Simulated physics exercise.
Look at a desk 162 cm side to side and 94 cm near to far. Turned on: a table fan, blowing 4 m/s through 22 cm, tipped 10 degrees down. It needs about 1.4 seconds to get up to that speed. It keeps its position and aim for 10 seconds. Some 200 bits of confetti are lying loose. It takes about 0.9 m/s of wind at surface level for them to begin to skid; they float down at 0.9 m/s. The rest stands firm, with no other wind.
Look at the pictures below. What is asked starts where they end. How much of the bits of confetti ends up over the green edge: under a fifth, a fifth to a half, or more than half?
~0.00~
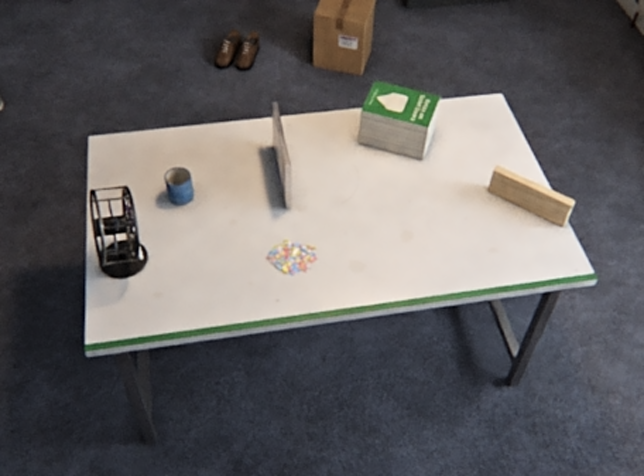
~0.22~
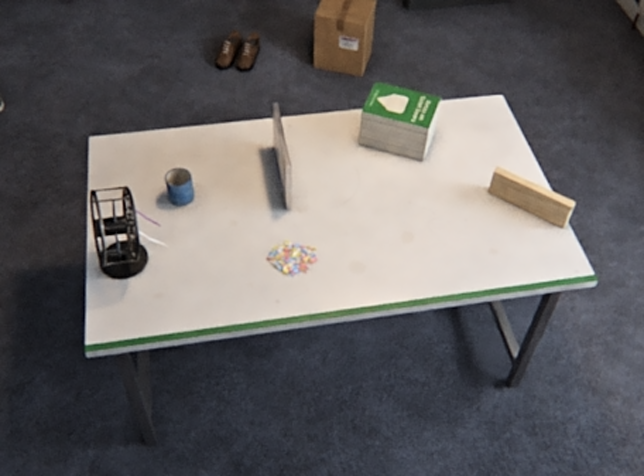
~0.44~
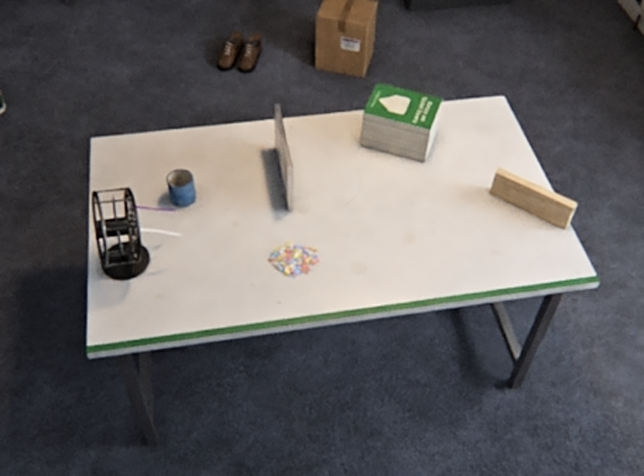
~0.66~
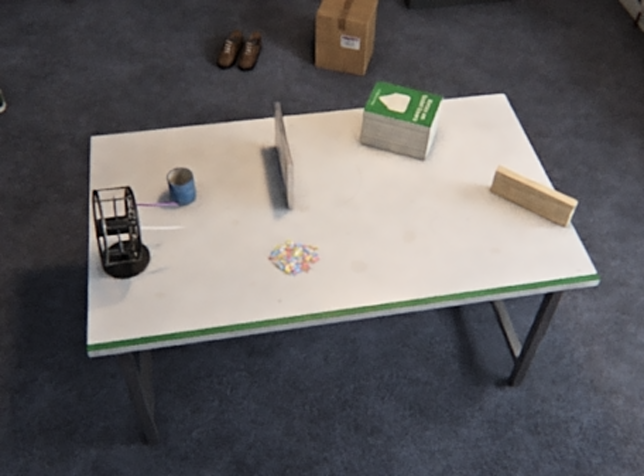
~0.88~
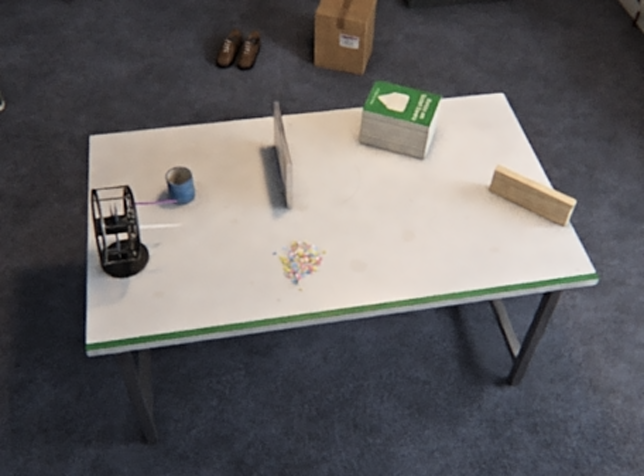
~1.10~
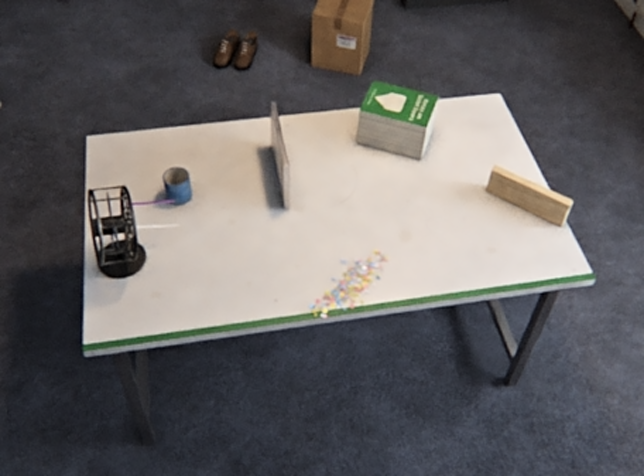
More than half.
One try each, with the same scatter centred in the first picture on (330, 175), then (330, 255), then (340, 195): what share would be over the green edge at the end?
In turn: 0 per cent, 100 per cent, 0 per cent.
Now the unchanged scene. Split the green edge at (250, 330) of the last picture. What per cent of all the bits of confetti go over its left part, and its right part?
Roughly 0 % cross the left stretch, and around 100 % the right stretch.
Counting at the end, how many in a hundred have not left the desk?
Estimate: Close to 0 percent.
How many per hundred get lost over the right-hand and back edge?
I'd put it near 0 percent on the right-hand side and close to 0 percent at the back.
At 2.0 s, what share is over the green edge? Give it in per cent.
I'd say near 90 per cent by then.
After 2.0 s, 42 % are on the move or not yet settled, 89 % are over the green edge.
After 3.2 s, 0 % are on the move or not yet settled, 100 % are over the green edge.
After 5.5 s, 0 % are on the move or not yet settled, 100 % are over the green edge.
After 10.0 s, at the end, 100 % are over the green edge.
